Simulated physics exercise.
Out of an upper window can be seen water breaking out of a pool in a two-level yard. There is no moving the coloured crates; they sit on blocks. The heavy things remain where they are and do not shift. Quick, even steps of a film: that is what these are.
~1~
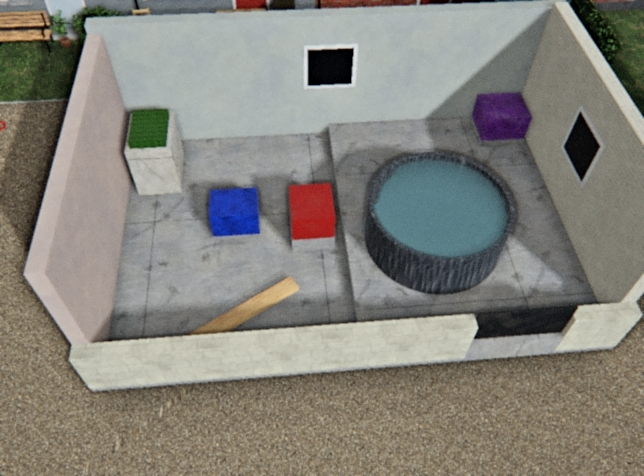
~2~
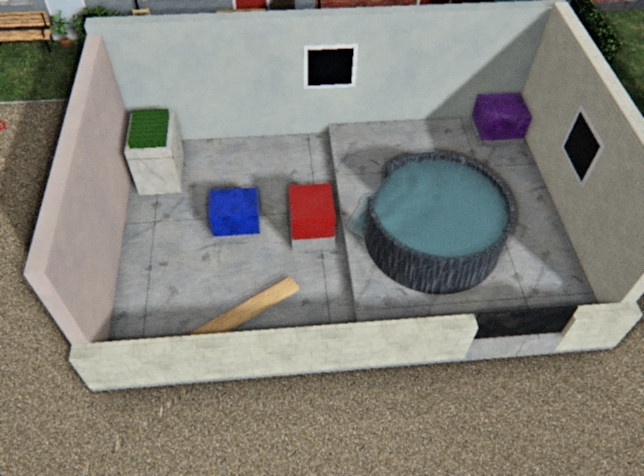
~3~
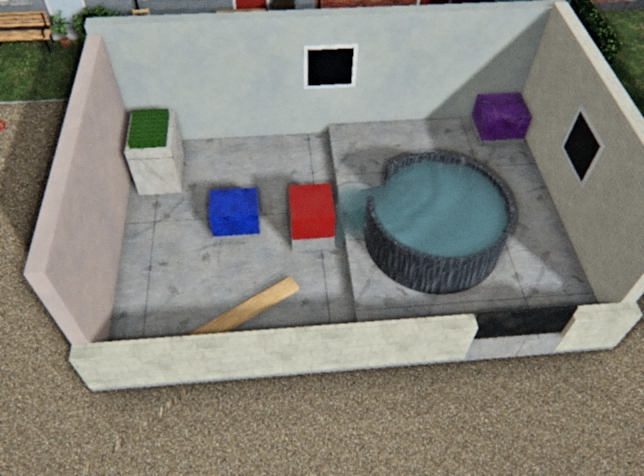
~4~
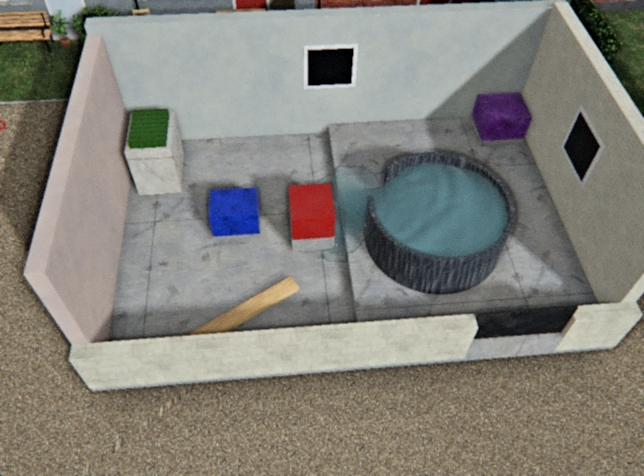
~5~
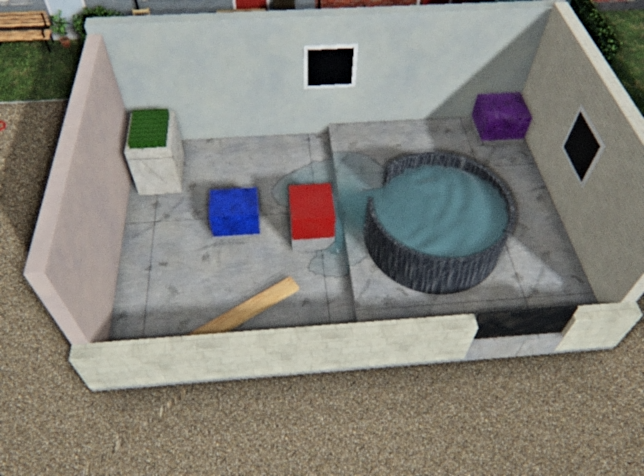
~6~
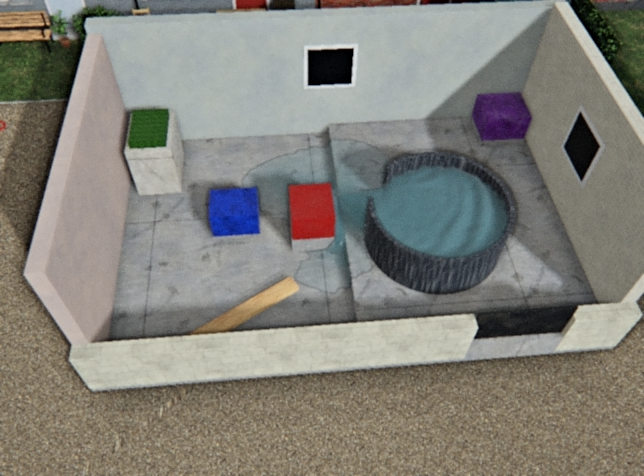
In a walled yard, water pours from a round pool and spreads left around a red crate.
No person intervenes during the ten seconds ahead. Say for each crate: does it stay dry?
Purple crate: Yes, it stays dry; red crate: No, it gets wet; blue crate: No, it gets wet.
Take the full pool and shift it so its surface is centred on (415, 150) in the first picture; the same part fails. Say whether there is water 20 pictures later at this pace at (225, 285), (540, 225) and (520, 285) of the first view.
Taking the three spots in order: Swamped, bare, bare.
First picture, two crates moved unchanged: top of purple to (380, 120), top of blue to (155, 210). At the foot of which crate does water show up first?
First: The red one.
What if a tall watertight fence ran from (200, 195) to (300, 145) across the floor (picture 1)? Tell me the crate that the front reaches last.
My answer: The purple crate.
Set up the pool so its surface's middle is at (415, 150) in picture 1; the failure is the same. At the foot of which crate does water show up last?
It is the purple-painted one.
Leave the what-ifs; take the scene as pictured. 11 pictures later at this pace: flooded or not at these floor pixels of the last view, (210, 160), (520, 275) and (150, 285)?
Going through them one by one, the first is waterlogged, the second spared and the third spared.
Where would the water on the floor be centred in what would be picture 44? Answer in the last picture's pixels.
I'd say near (289, 239).
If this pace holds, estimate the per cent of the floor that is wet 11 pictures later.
It works out to about 40 in a hundred.
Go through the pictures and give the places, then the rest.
In the first picture, still water in the pool at (440, 206).
In the second picture, water pours out at (374, 206) and has run to a hidden place.
In the third picture, the front is at (341, 188), out from the gap at (374, 206).
In the fourth picture, water pours out at (374, 207) and has run to a hidden place.
In the fifth picture, the front is at (283, 181), out from the gap at (374, 207).
In the sixth picture, the front is at (252, 174), out from the gap at (374, 206).
A moment on, water covers 30 % of the floor; the purple crate not reached, the red crate water round its plinth, the blue crate water round its plinth.
Next, water covers 40 % of the floor; the purple crate not reached, the red crate water round its plinth, the blue crate water round its plinth.
Then, water covers 60 % of the floor; the purple crate water round its plinth, the red crate water round its plinth, the blue crate water round its plinth.
Later, water covers 60 % of the floor; the purple crate water round its plinth, the red crate water round its plinth, the blue crate water round its plinth.
In the end, water covers 60 % of the floor; the purple crate stayed above the water, the red crate was topped, the blue crate was topped.
